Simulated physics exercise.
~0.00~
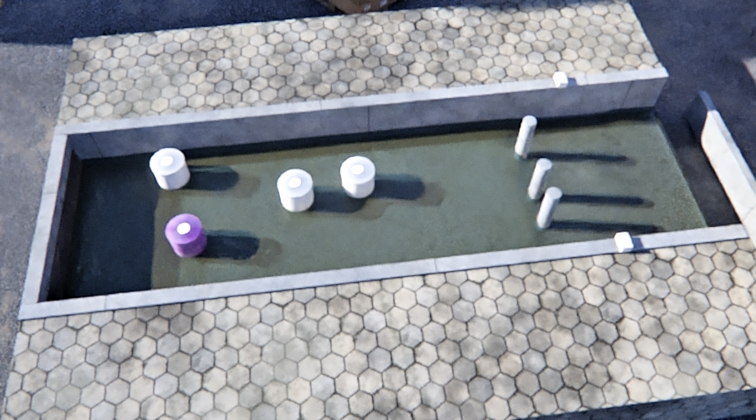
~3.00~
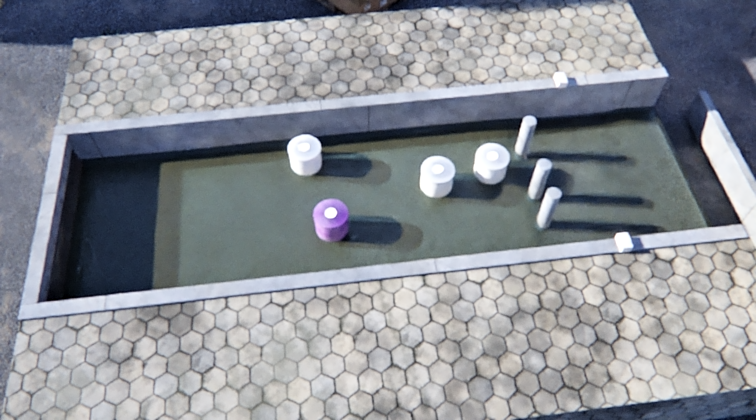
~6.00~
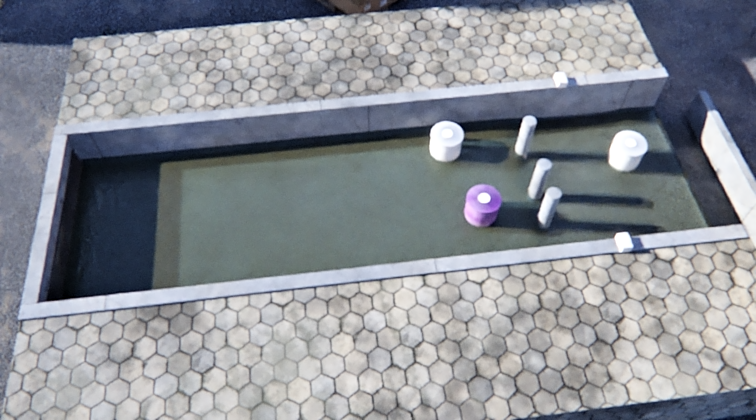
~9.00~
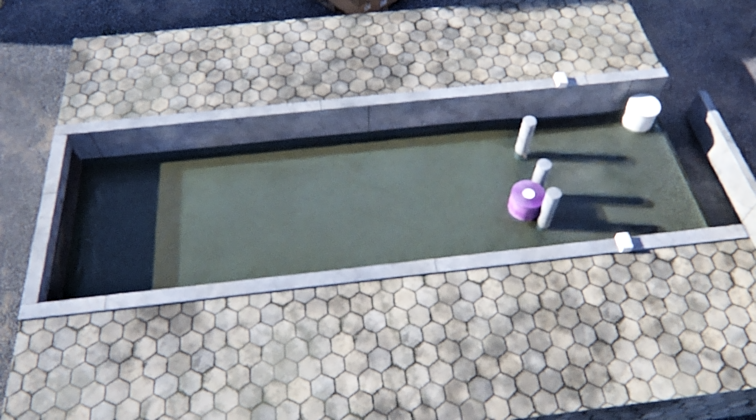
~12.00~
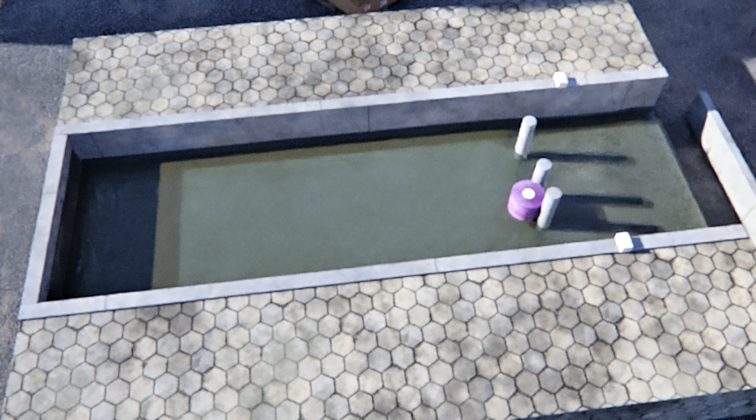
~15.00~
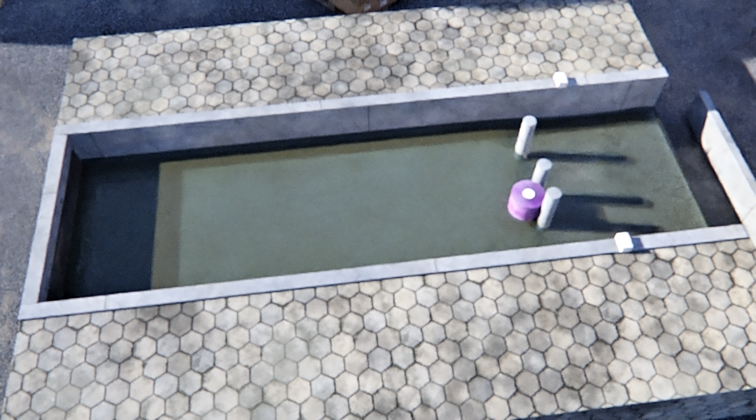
Purple tub drifting right along a water-filled ditch and stopping against pale posts, while three white tubs float on out of view.
